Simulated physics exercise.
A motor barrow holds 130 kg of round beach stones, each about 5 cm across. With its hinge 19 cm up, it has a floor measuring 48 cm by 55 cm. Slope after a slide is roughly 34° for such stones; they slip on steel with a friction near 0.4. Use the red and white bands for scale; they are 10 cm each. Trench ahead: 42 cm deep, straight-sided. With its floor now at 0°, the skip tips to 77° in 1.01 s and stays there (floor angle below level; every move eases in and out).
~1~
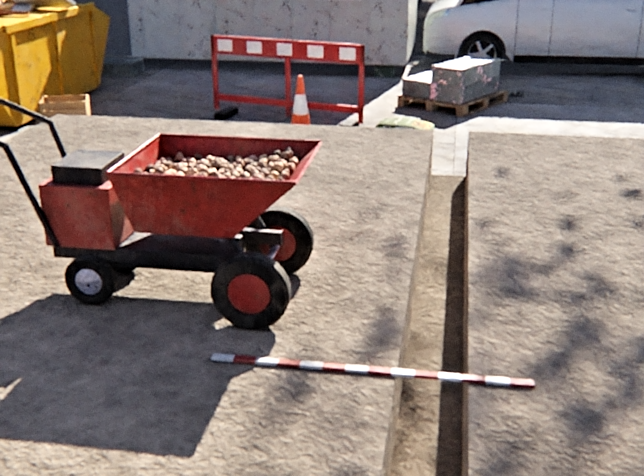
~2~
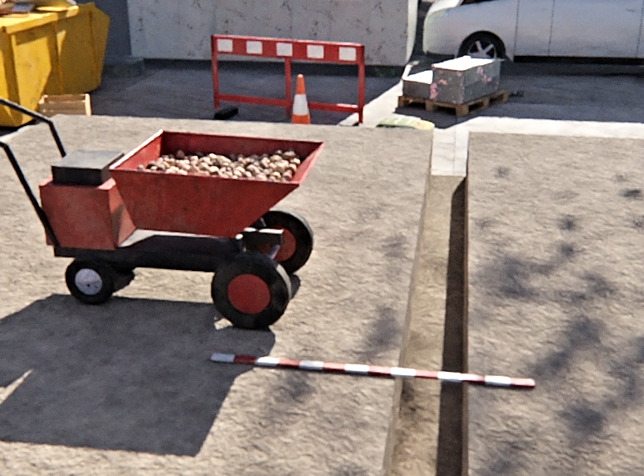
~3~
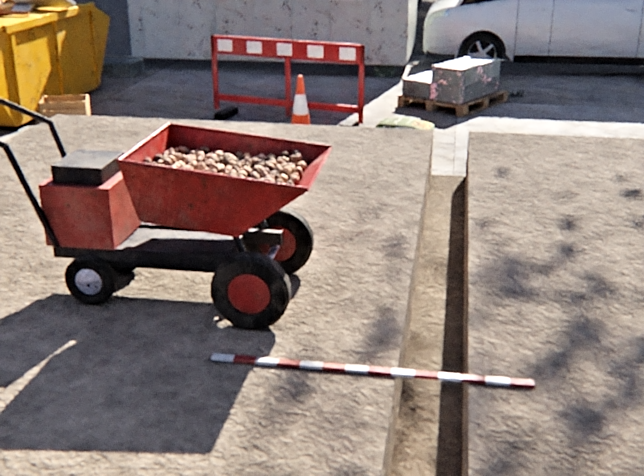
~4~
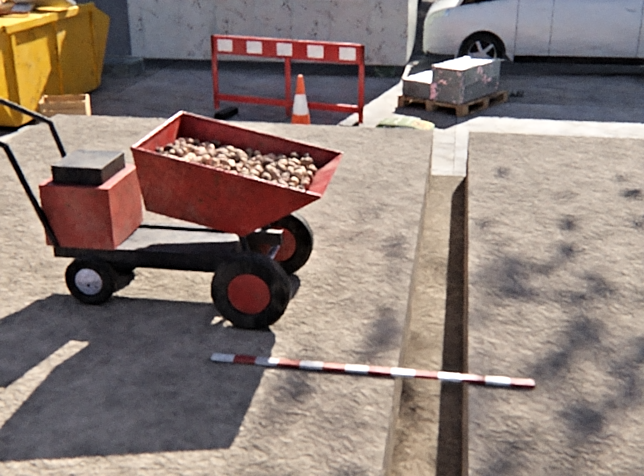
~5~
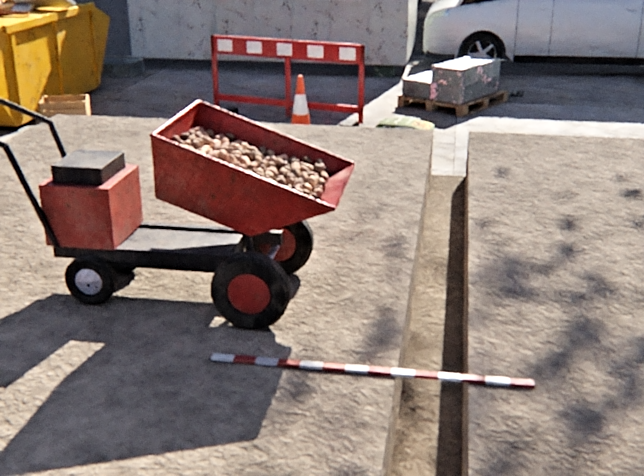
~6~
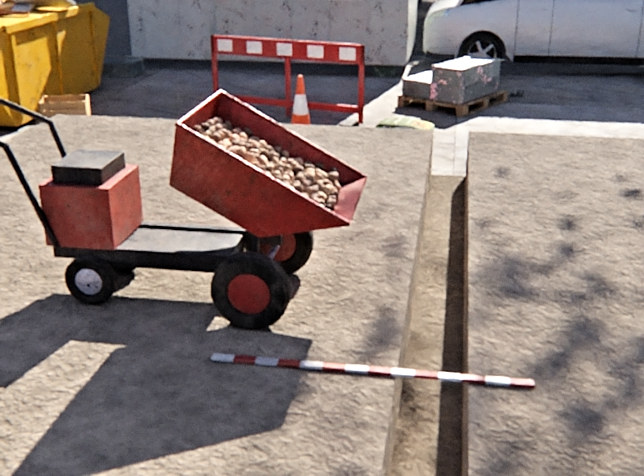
On a sunlit paved yard, a red barrow's skip full of round stones tilts forward to the right.
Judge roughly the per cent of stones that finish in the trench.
An estimated 90 per cent finish in the trench.
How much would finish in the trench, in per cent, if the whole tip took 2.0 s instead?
Expected share: Around 90%.
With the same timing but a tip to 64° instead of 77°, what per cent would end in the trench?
Roughly 100 per cent would end in the trench.
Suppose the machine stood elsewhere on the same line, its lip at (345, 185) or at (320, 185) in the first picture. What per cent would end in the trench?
About 60 and 95 per cent.
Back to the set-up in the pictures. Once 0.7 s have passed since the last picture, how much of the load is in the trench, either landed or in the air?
Roughly 55 percent of the load.
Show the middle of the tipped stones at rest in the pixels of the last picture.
Their middle ends up near (433, 365).
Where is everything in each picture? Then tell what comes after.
The skip is at 0°, its lip at (296, 183); the top of the load is at (279, 161), in the first picture.
Lip at (299, 185), floor tilted 2°, highest stones at (268, 162), in the second picture.
The skip is at 6°, its lip at (308, 189); the top of the load is at (200, 160), in the third picture.
The skip is at 12°, its lip at (320, 198); the top of the load is at (182, 149), in the fourth picture.
The skip is at 20°, its lip at (335, 209); the top of the load is at (193, 137), in the fifth picture.
Lip at (349, 225), floor tilted 29°, highest stones at (213, 128), in the sixth picture.
Then, 0.3 s after the last picture the floor is at 65°, 100 % in the skip; the foremost stones are at (390, 271).
Then, 0.7 s after the last picture the floor is at 77°, 35 % in the skip, 9 % short of the trench, 56 % in the trench; the foremost stones are at (466, 350).
Then, 1.0 s after the last picture the floor is at 77°, 5 % in the skip, 9 % short of the trench, 85 % in the trench; the foremost stones are at (491, 346).
Then, 3.0 s after the last picture the floor is at 77°, 0 % in the skip, 10 % short of the trench, 90 % in the trench; the foremost stones are at (509, 349).
